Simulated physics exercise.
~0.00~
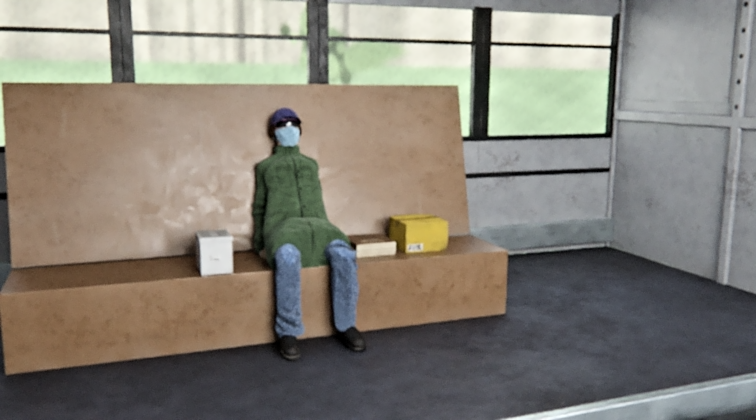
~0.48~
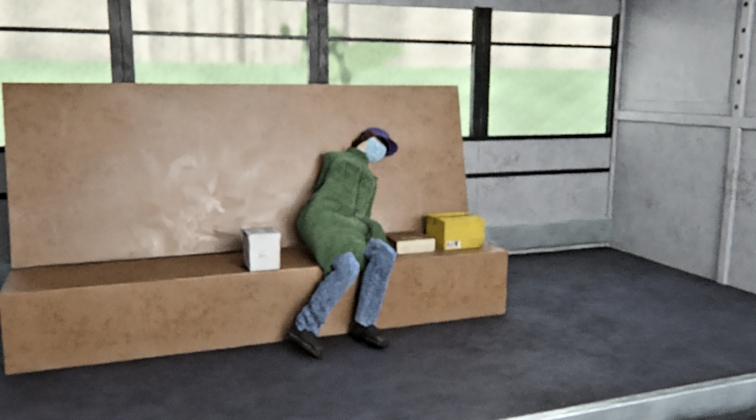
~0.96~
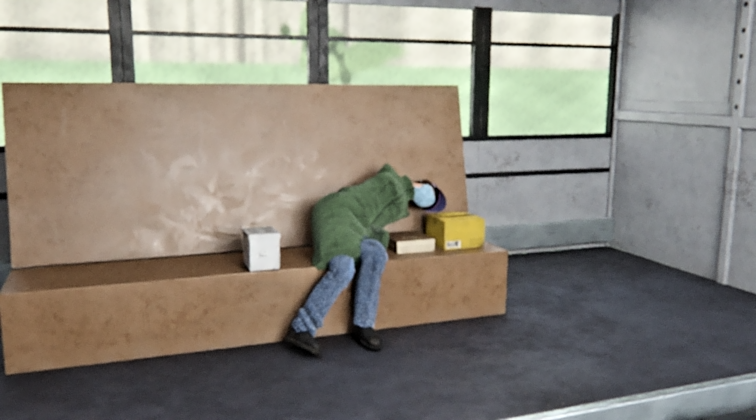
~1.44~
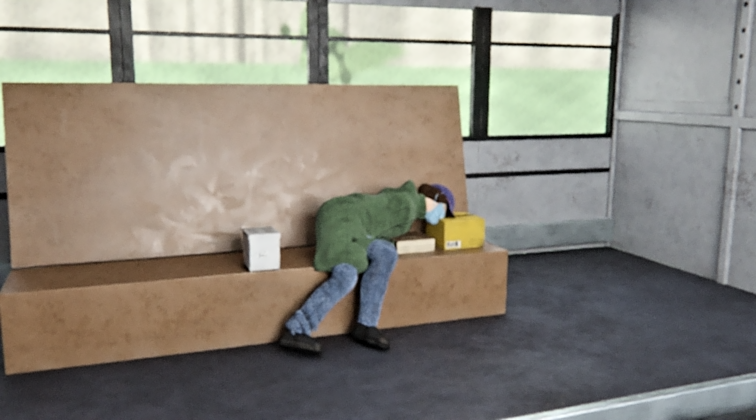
A limp sleeper in a green coat, cap and face mask slid right along a brown bench with the white, tan and yellow boxes, then slumped sideways until the head rested by the yellow one, everything still on the seat.
